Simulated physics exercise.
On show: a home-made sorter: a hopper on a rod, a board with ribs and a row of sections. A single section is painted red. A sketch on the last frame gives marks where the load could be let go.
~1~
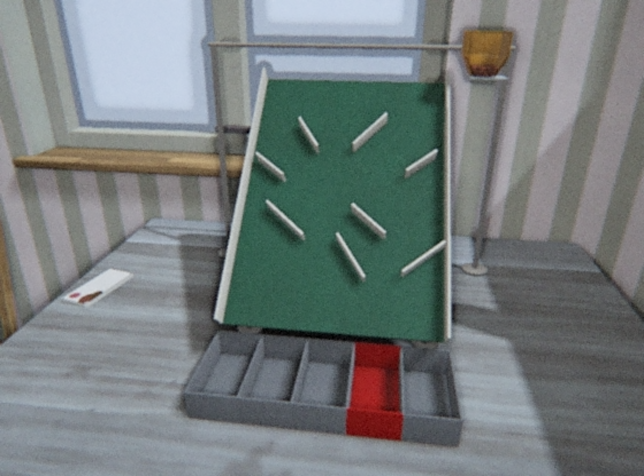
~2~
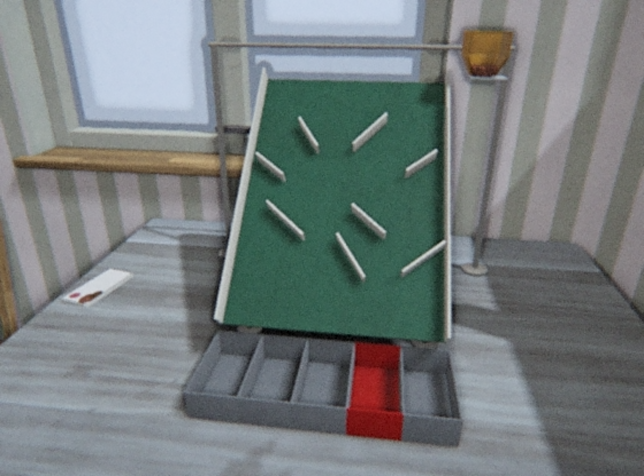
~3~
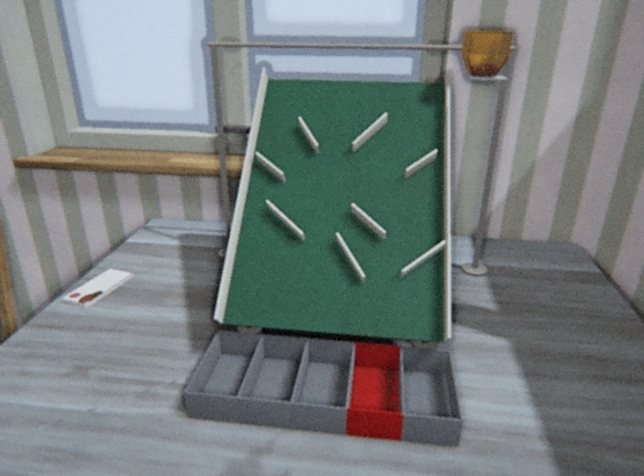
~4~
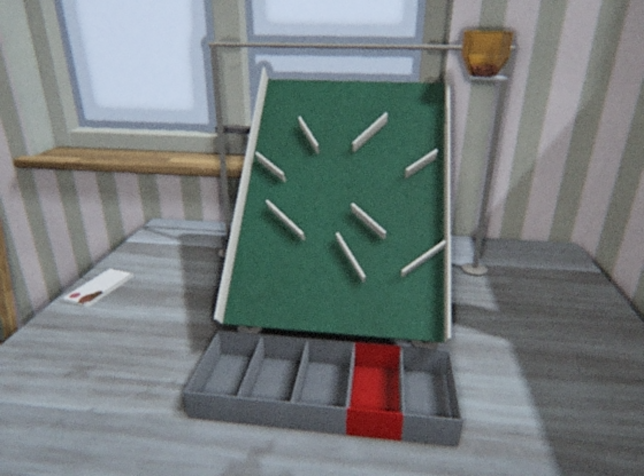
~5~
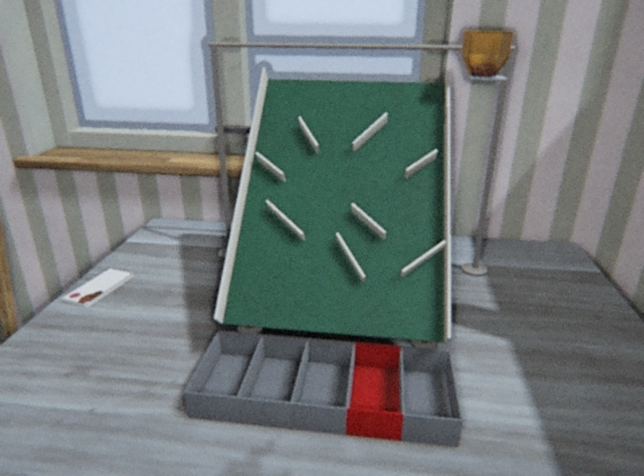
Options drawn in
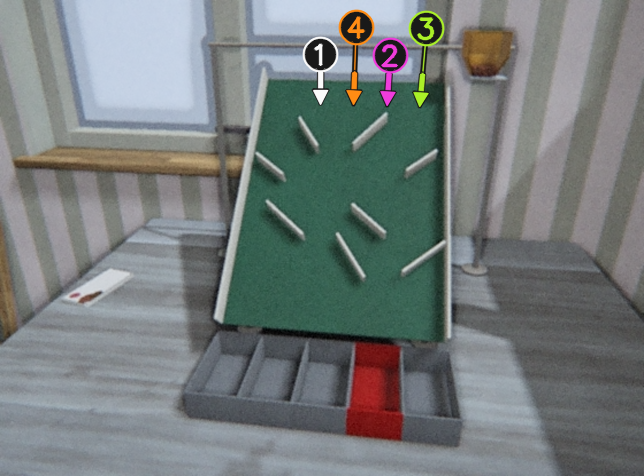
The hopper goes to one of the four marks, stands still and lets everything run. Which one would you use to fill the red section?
Mark 3 does it best.
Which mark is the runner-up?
It is 2.
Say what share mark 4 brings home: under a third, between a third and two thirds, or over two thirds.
Mark 4 gives under a third.
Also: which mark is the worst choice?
Here it is mark 4.
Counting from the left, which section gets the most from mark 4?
The third from the left.
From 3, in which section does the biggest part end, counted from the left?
The fourth from the left.
On the marked copy, mark 1 meets the board at (320, 99); mark 2 meets the board at (387, 100); mark 3 meets the board at (420, 101); mark 4 meets the board at (353, 99).
If 1 is chosen, about a third in the red section, about two thirds in other sections, a stray few outside the box.
If 2 is chosen, about half in the red section, about half in other sections.
If 3 is chosen, nearly all in the red section, a small part in other sections.
If 4 is chosen, a small part in the red section, nearly all in other sections.
